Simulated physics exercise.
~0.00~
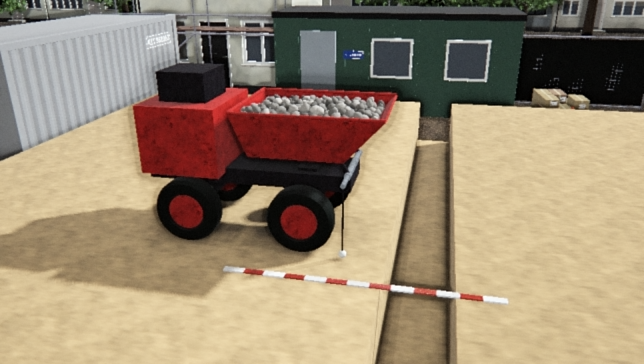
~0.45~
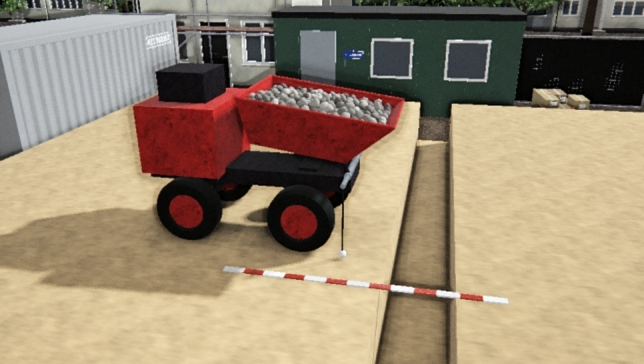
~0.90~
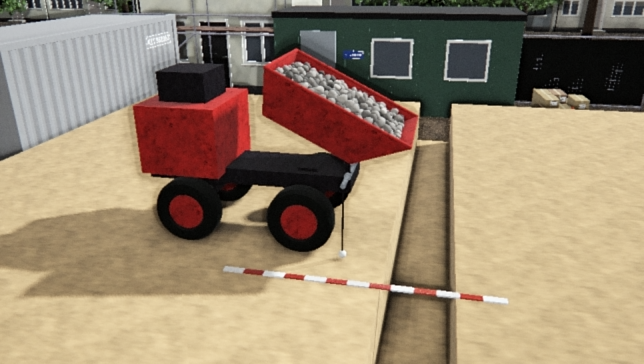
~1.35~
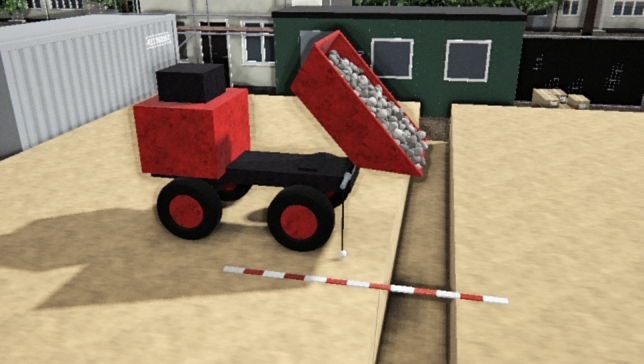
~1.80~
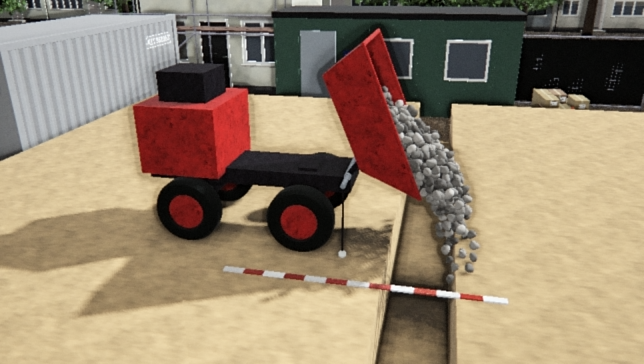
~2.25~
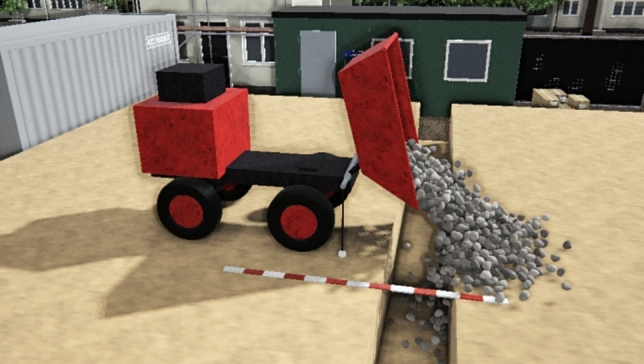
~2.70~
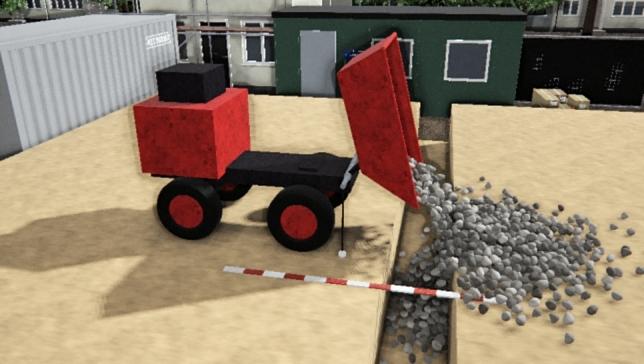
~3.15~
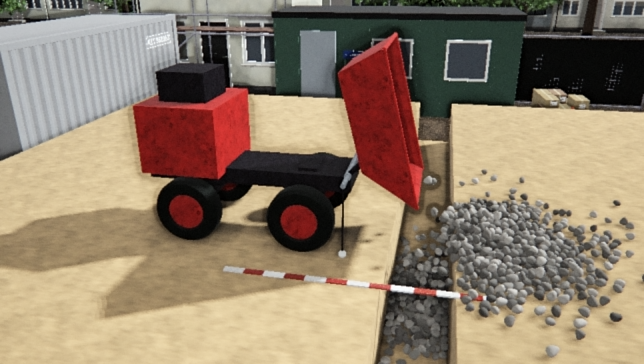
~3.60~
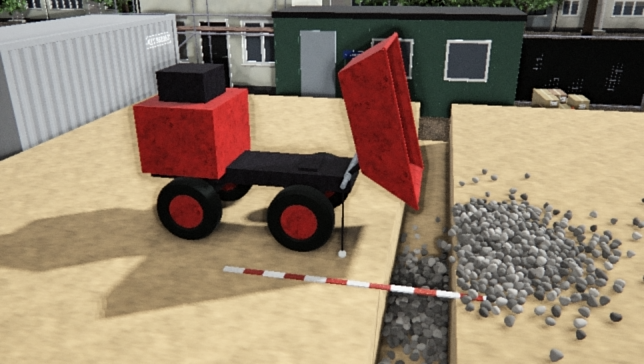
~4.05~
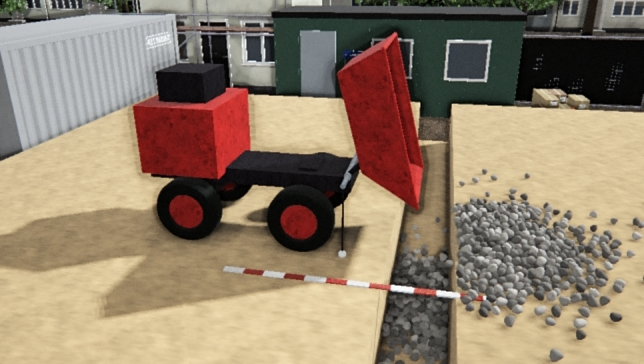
A red dumper with black wheels, loaded with grey stones, stands on sandy ground at the left of a building site, seen from above and to the side. A narrow trench crosses in front of it, with a red and white striped staff laid across, and a grey container and green cabin behind. The body tips steeply towards the right, and the stones slide out into the trench and over its far edge. The emptied body stays raised, with some stones in the trench and more scattered in a heap beyond it.
